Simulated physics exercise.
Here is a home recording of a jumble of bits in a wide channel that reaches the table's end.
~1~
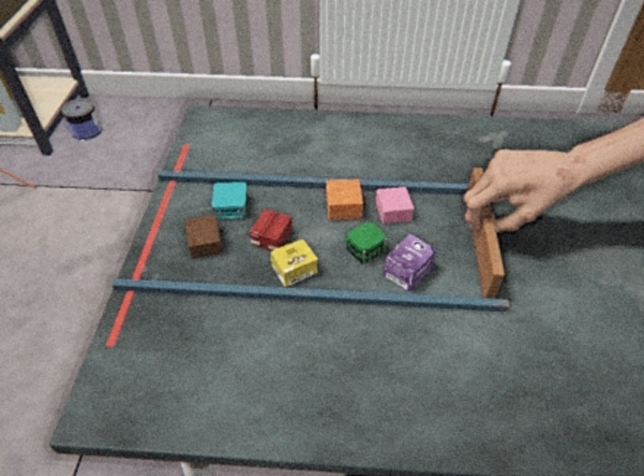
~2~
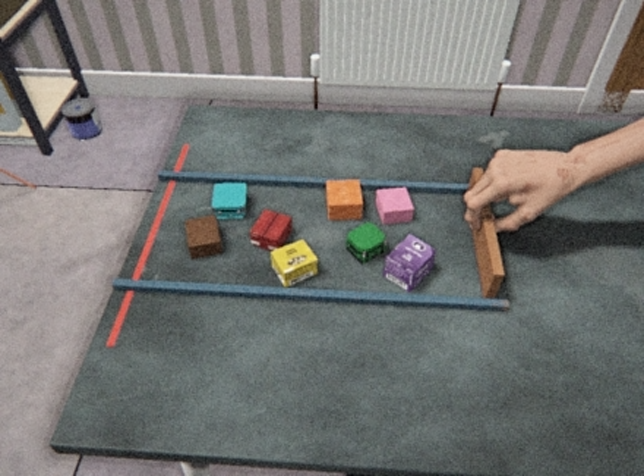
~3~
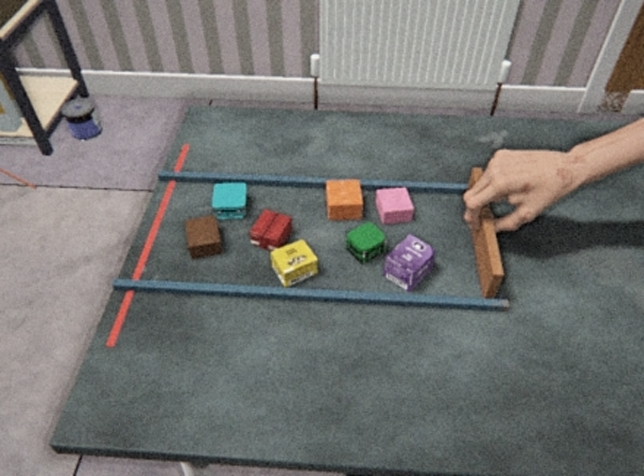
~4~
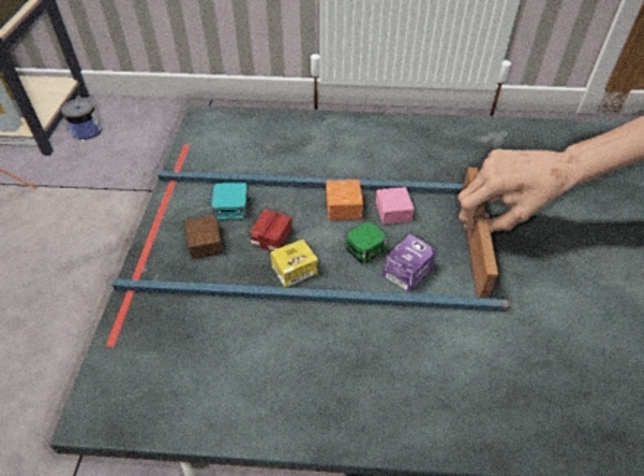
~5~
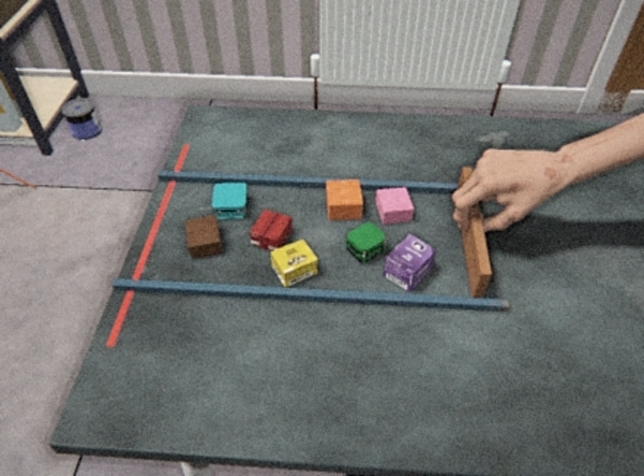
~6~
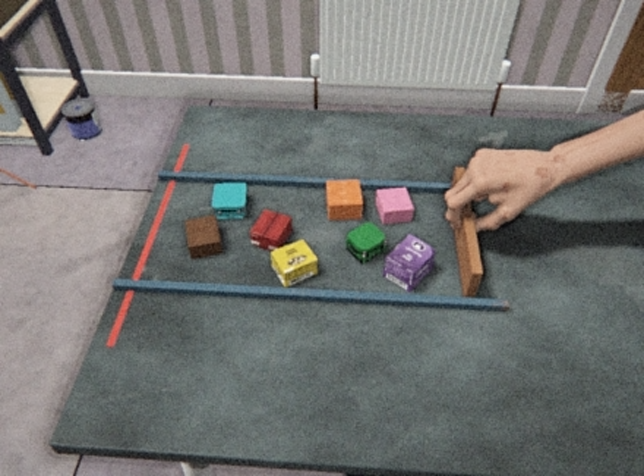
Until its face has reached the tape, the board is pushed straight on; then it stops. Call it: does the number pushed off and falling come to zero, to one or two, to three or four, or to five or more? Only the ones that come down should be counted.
It comes to five or more.
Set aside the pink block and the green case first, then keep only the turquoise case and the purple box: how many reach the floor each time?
I'd say 3 the first time and 3 the second time.
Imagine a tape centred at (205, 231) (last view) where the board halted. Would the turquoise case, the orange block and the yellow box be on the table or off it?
Note: Turquoise case drops down; orange block remains; yellow box remains.
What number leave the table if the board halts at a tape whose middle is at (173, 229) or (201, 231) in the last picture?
Well, you'd get 5 the first time and 2 the second time.
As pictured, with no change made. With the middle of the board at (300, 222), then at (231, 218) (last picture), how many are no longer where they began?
Moved so far: 7, later 8.
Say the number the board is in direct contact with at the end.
The figure is 3.
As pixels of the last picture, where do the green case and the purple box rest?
Roughly (138, 224), and the other roughly (120, 259).
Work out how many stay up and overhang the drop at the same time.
Number: 3.
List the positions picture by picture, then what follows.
Brown block (204, 236); turquoise case (231, 201); red box (271, 231); board (483, 230); tape (155, 228), in the first picture.
Turquoise case (231, 202); green case (366, 243), in the second picture.
Red box (271, 231); orange block (344, 200), in the third picture.
Brown block (204, 237); pink block (394, 206), in the fourth picture.
Turquoise case (231, 202); purple box (410, 263), in the fifth picture.
Brown block (204, 237); turquoise case (231, 202); red box (271, 231); board (464, 229); tape (155, 228), in the sixth picture.
Soon after, none off yet; brown block at rest near (204, 237); turquoise case at rest near (231, 202); red box at rest near (271, 230).
At rest, the number that fall off is five or more; fallen, orange block, yellow box, red box, turquoise case and brown block.
